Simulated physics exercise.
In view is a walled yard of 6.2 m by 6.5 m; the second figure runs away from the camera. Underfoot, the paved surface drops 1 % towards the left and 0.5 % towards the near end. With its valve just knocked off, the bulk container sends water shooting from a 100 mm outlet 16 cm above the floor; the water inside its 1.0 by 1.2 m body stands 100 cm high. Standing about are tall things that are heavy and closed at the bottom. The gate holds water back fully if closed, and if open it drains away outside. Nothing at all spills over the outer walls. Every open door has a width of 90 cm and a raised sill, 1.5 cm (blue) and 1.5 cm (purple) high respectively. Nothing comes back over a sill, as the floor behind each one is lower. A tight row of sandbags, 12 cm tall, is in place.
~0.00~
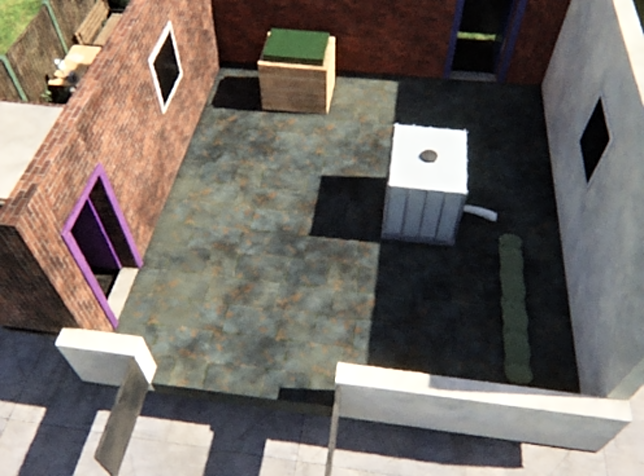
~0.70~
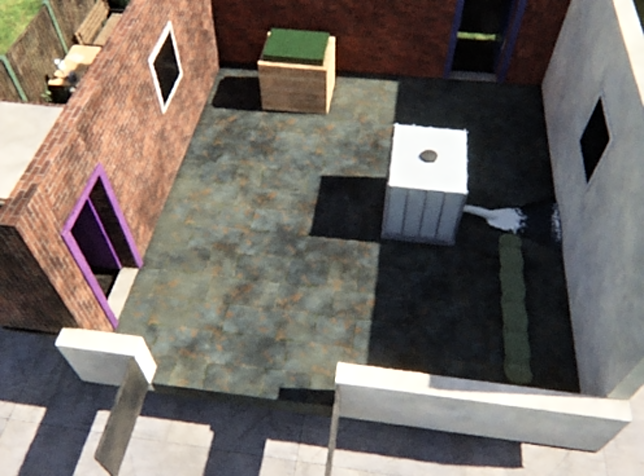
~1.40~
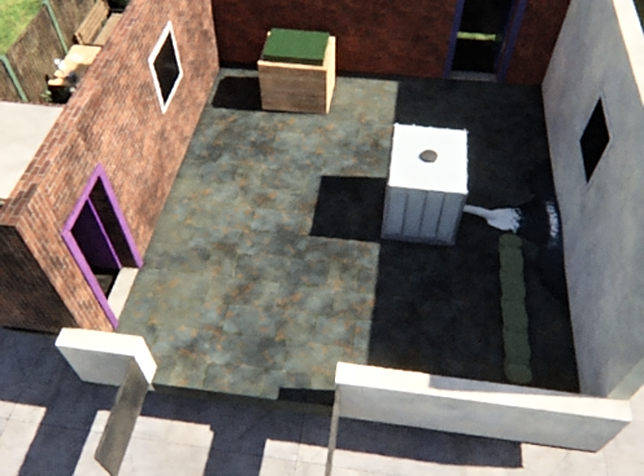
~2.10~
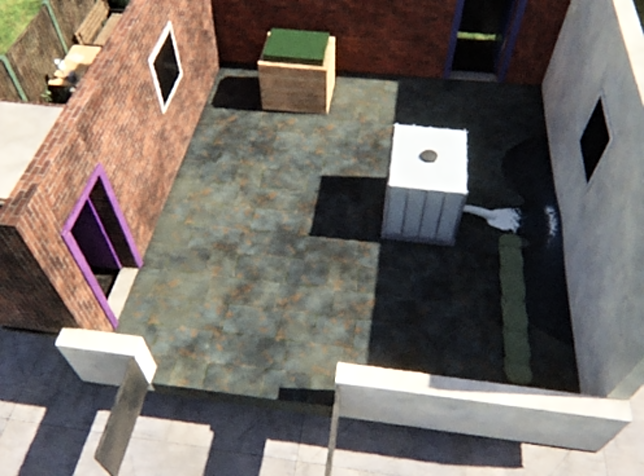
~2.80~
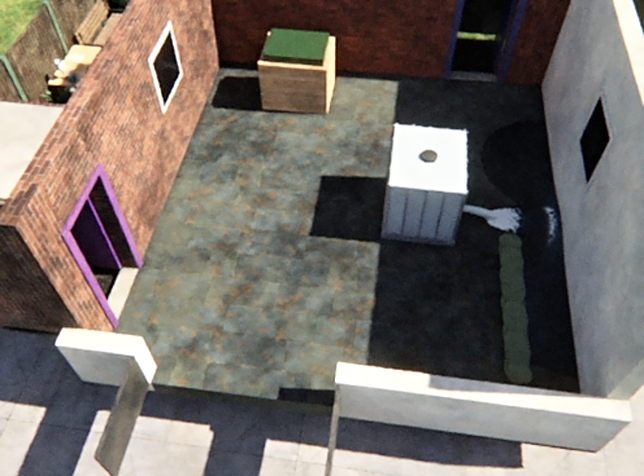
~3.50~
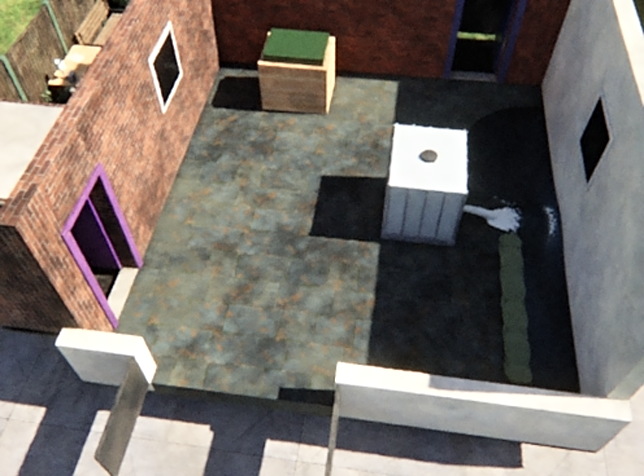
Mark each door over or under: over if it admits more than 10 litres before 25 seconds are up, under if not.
Blue door: Under, purple door: Under.
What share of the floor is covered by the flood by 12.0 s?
Near 50 per cent is wet.
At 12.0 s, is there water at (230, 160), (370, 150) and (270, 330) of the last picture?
Taking them in order, they'd be spared, swamped and swamped.
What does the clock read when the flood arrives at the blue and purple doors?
Blue: 5.5 s; purple: 17.5 s.
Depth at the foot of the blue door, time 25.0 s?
About 1.4 centimetres.
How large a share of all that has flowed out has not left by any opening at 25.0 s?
92 %.
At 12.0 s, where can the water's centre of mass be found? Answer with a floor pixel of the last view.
Around (464, 223).
After 5.0 s water covers 20 % of the floor and is deepest (12 cm) near (555, 227); blue door not reached, purple door not reached.
After 8.0 s water covers 30 % of the floor and is deepest (11 cm) near (555, 227); blue door 1.5 cm at the sill, 0 L in, purple door not reached.
After 12.0 s water covers 50 % of the floor and is deepest (10 cm) near (555, 227); blue door 1.5 cm at the sill, 0 L in, purple door not reached.
After 16.0 s water covers 65 % of the floor and is deepest (9 cm) near (555, 227); blue door 1.5 cm at the sill, 0 L in, purple door not reached.
After 25.0 s water covers 90 % of the floor and is deepest (7 cm) near (544, 235); blue door 1.4 cm at the sill, 1 L in, purple door 2.9 cm at the sill, 3 L in.
